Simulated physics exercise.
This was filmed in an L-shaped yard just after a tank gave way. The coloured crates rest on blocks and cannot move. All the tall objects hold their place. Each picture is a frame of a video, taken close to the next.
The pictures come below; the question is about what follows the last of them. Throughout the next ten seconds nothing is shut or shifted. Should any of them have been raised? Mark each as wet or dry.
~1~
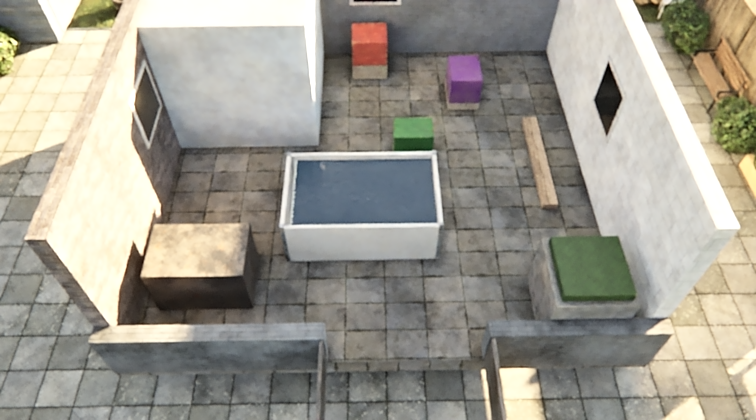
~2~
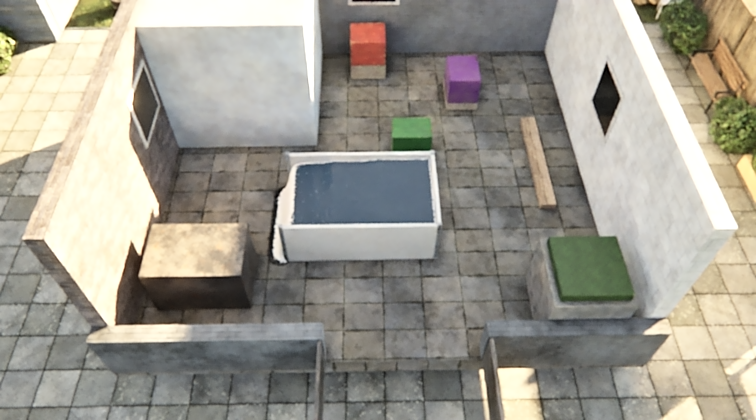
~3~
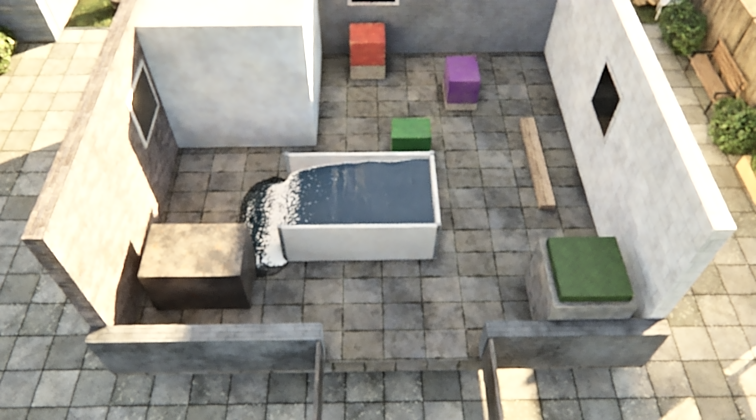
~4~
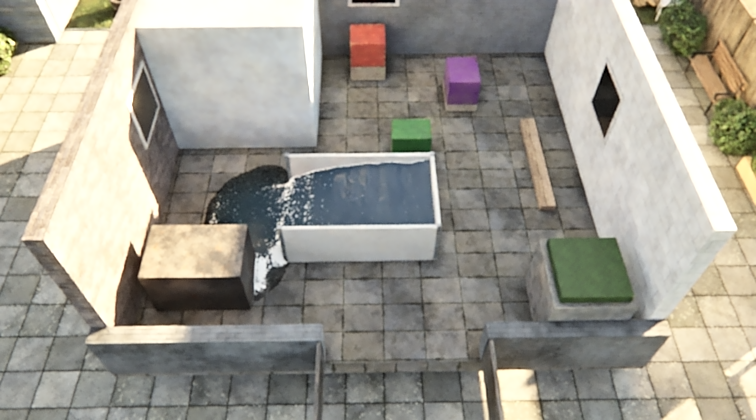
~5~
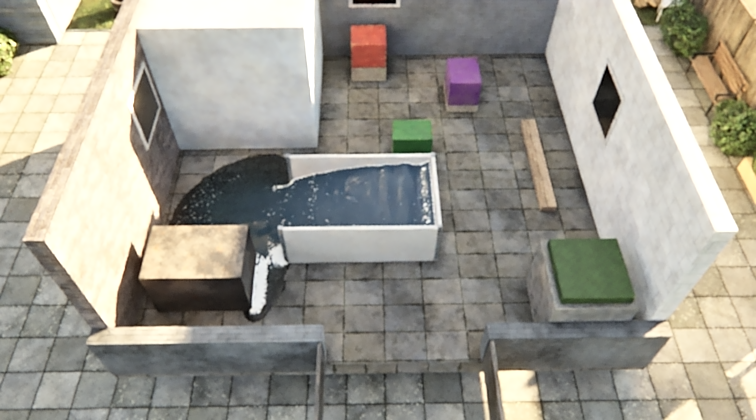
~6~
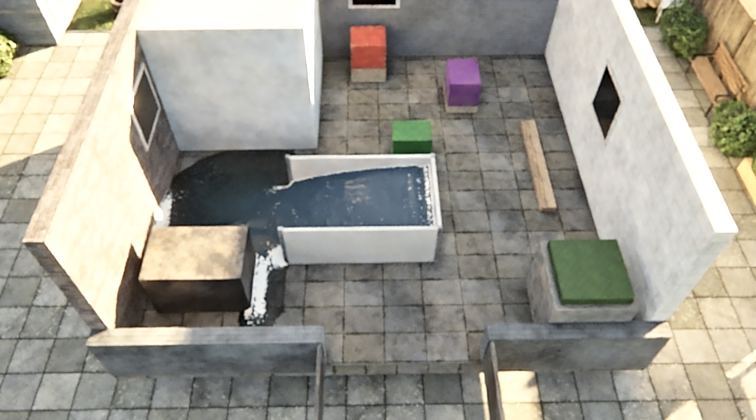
Red crate: Dry; purple crate: Dry; green crate: Wet.
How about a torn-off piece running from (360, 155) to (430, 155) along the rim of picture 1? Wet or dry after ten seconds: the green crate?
As far as I can tell, the green crate is overrun.
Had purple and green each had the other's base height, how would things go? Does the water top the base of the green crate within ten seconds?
Verdict on the green crate: It gets flooded.
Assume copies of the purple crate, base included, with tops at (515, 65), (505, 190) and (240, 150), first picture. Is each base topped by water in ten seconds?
In order, the crates: One stays clear, two stays clear, three gets flooded.
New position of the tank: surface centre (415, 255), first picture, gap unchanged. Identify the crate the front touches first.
I'd say the one in green is first.
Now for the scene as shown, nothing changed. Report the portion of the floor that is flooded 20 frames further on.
It works out to about 45 in a hundred.
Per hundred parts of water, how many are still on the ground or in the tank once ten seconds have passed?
About 94 per cent.
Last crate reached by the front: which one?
From the pictures, the red crate.
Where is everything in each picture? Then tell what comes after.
The first frame shows the tank at (362, 191) is whole and still.
In the second frame, water pours out at (290, 213) and has run to (276, 260).
In the third frame, water pours out at (290, 214) and has run to (259, 270).
In the fourth frame, the front is at a hidden place, out from the gap at (290, 216).
In the fifth frame, water pours out at (291, 217) and has run to a hidden place.
In the sixth frame, water pours out at (291, 219) and has run to (172, 182).
A moment on, water covers 20 % of the floor; the red crate not reached, the purple crate not reached, the green crate not reached.
Next, water covers 25 % of the floor; the red crate not reached, the purple crate not reached, the green crate not reached.
Then, water covers 45 % of the floor; the red crate not reached, the purple crate not reached, the green crate water round its plinth.
Later, water covers 85 % of the floor; the red crate water round its plinth, the purple crate water round its plinth, the green crate water round its plinth.
In the end, water covers 100 % of the floor; the red crate stayed above the water, the purple crate stayed above the water, the green crate was topped.
